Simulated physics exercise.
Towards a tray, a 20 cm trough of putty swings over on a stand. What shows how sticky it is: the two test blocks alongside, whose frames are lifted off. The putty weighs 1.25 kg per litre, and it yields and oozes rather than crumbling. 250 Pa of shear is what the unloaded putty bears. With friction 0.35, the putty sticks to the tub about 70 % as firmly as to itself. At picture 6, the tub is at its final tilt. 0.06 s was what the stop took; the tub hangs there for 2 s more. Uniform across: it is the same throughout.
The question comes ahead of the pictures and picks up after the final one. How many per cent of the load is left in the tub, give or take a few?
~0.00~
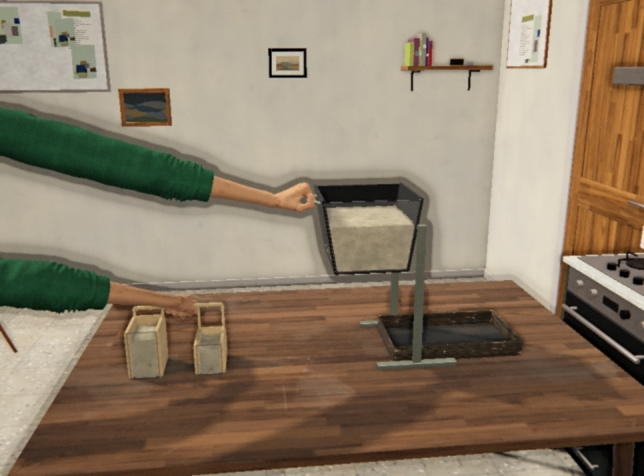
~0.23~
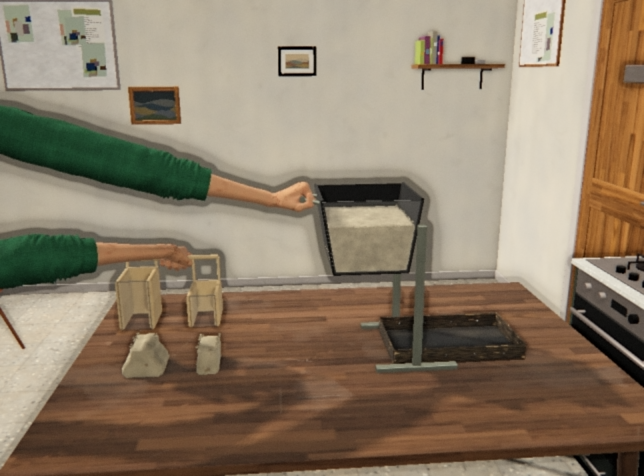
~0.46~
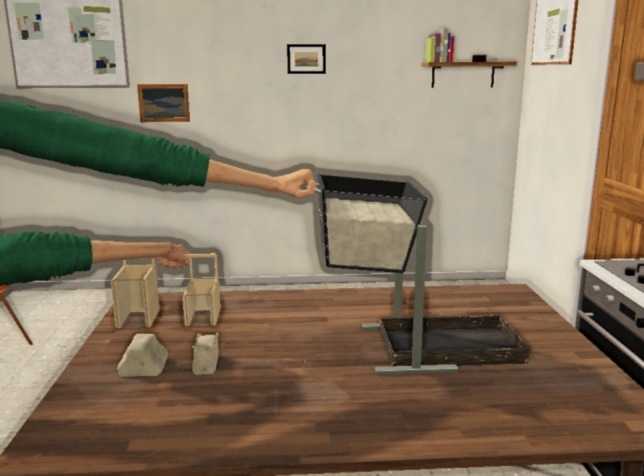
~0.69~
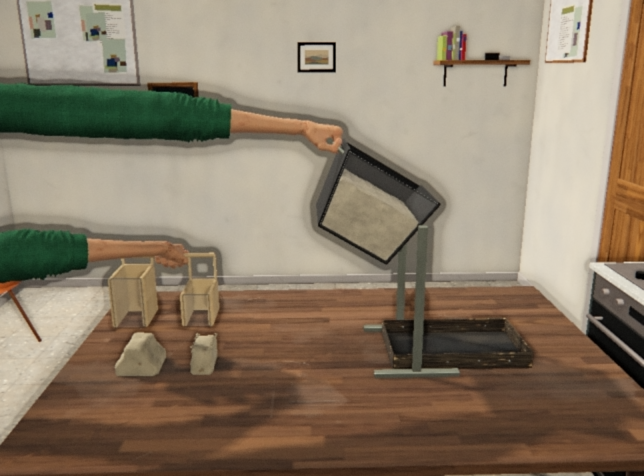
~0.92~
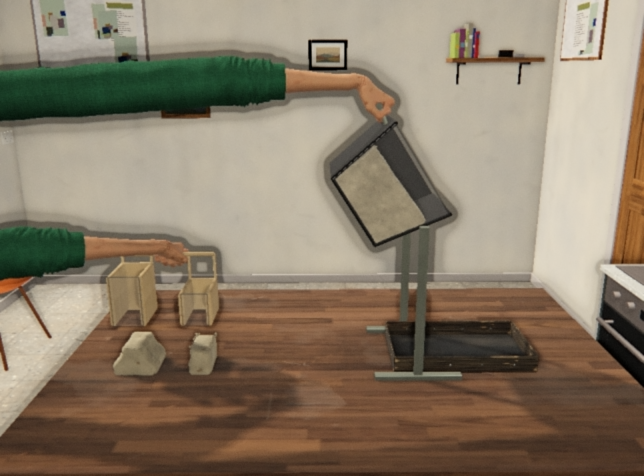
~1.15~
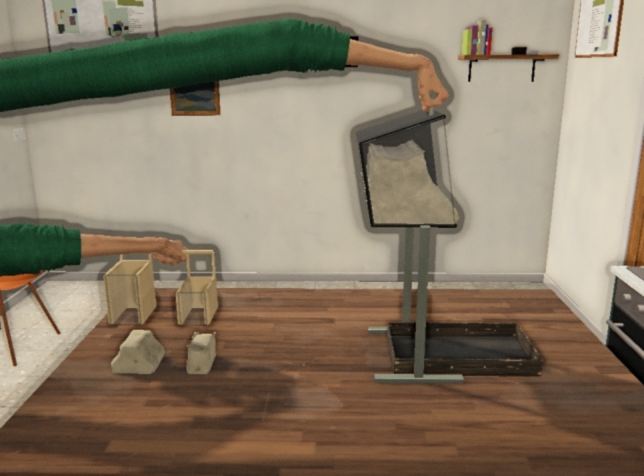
I would say close to 49 percent.
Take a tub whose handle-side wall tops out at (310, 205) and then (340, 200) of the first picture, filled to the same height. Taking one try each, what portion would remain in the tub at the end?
First try 40 per cent, second try 60 per cent.
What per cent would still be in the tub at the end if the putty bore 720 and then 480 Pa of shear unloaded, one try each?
Respectively, close to 100 % and close to 70 %.
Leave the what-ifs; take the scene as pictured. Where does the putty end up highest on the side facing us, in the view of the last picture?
About (388, 194).
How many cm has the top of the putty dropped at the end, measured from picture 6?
About 10 cm.
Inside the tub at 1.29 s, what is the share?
Some 80 per cent.
After 1.29 s, the tub is at 81 degrees and holds 81 %.
After 1.46 s, the tub is at 81 degrees and holds 56 %.
After 1.63 s, the tub is at 81 degrees and holds 49 %.
After 1.80 s, the tub is at 81 degrees and holds 49 %.
After 3.15 s, the tub is at 81 degrees and holds 49 %.
